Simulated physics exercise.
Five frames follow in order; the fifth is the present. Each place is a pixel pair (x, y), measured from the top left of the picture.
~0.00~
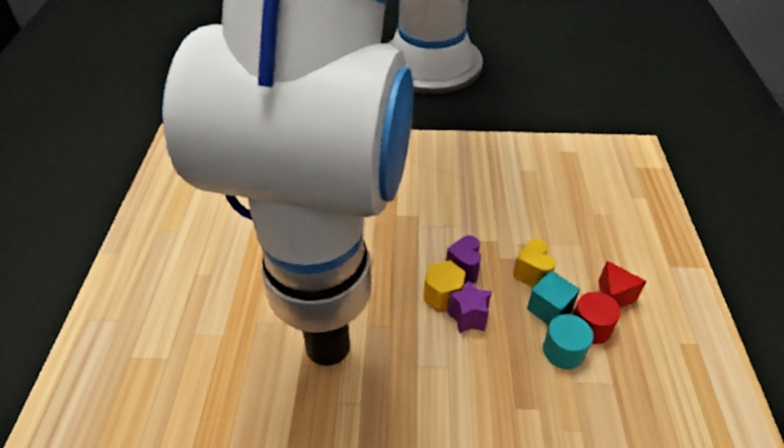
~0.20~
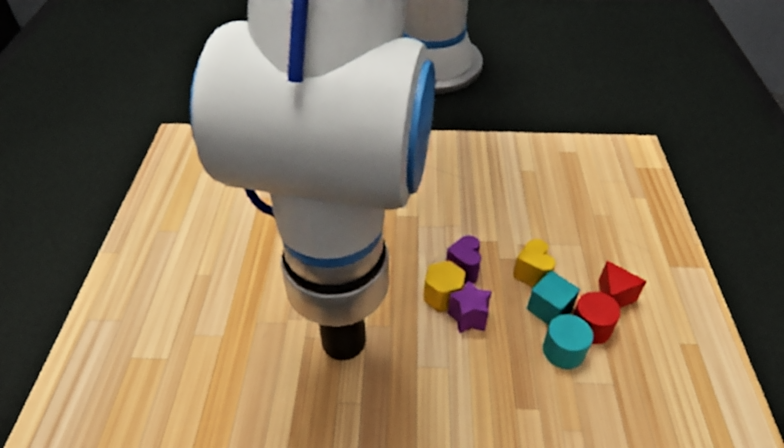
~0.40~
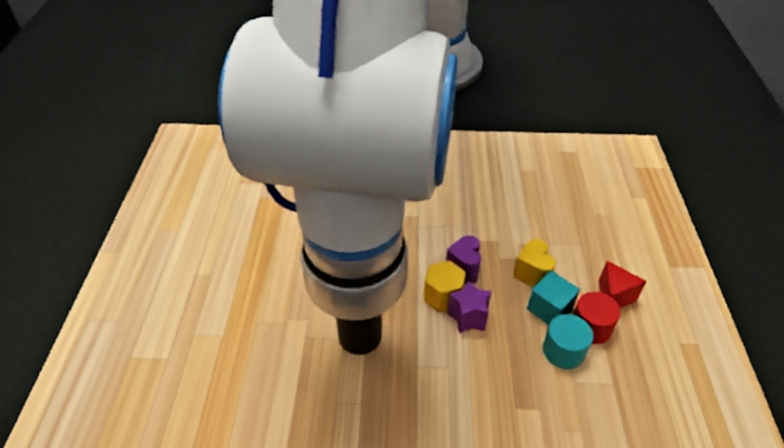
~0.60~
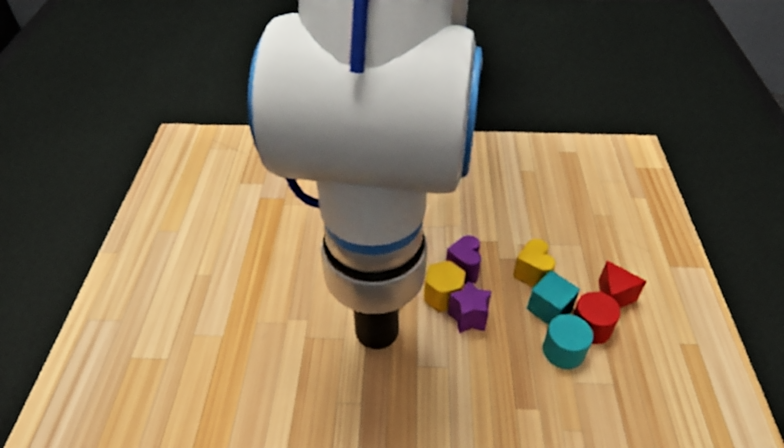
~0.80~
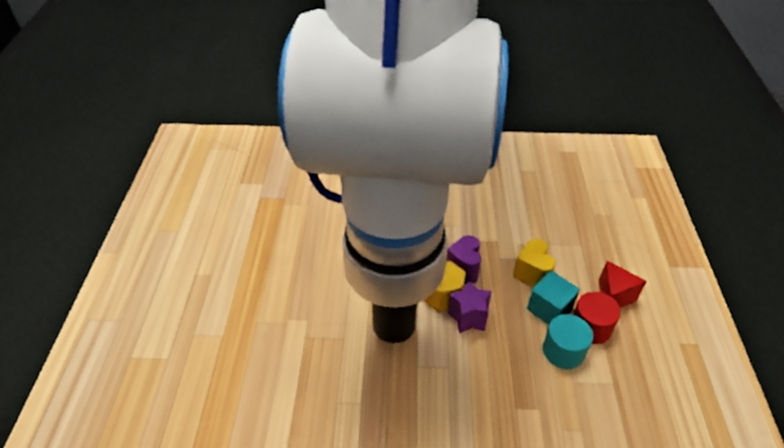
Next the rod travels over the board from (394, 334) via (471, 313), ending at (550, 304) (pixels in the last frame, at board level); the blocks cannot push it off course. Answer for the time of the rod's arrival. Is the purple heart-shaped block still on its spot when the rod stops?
The answer is no.
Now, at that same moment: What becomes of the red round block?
My prediction: It moves.
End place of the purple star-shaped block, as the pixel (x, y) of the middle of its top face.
I expect it at (584, 272).
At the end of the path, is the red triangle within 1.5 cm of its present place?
No
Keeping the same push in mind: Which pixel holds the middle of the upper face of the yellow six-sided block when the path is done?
I'd expect the centre of its top face to be at (473, 261).
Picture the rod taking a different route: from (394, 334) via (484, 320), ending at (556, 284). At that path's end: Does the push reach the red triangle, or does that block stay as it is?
It is carried off its spot.
On the path given first. One third of the way, rod (448, 309); yellow six-sided block (457, 268), turned 30° anticlockwise; purple heart-shaped block (469, 243); purple star-shaped block (485, 295), turned 15° clockwise.
Two thirds of the way, rod (500, 299); yellow six-sided block (473, 261), turned 55° anticlockwise; purple heart-shaped block (471, 234), turned 35° anticlockwise; purple star-shaped block (536, 282); turquoise square (574, 287); red round block (607, 310).
At the end, rod (553, 295); yellow six-sided block (473, 261), turned 55° anticlockwise; purple heart-shaped block (471, 234), turned 35° anticlockwise; purple star-shaped block (584, 272); turquoise square (622, 283), turned 35° clockwise; red round block (626, 317); red triangle (650, 277), turned 20° anticlockwise.
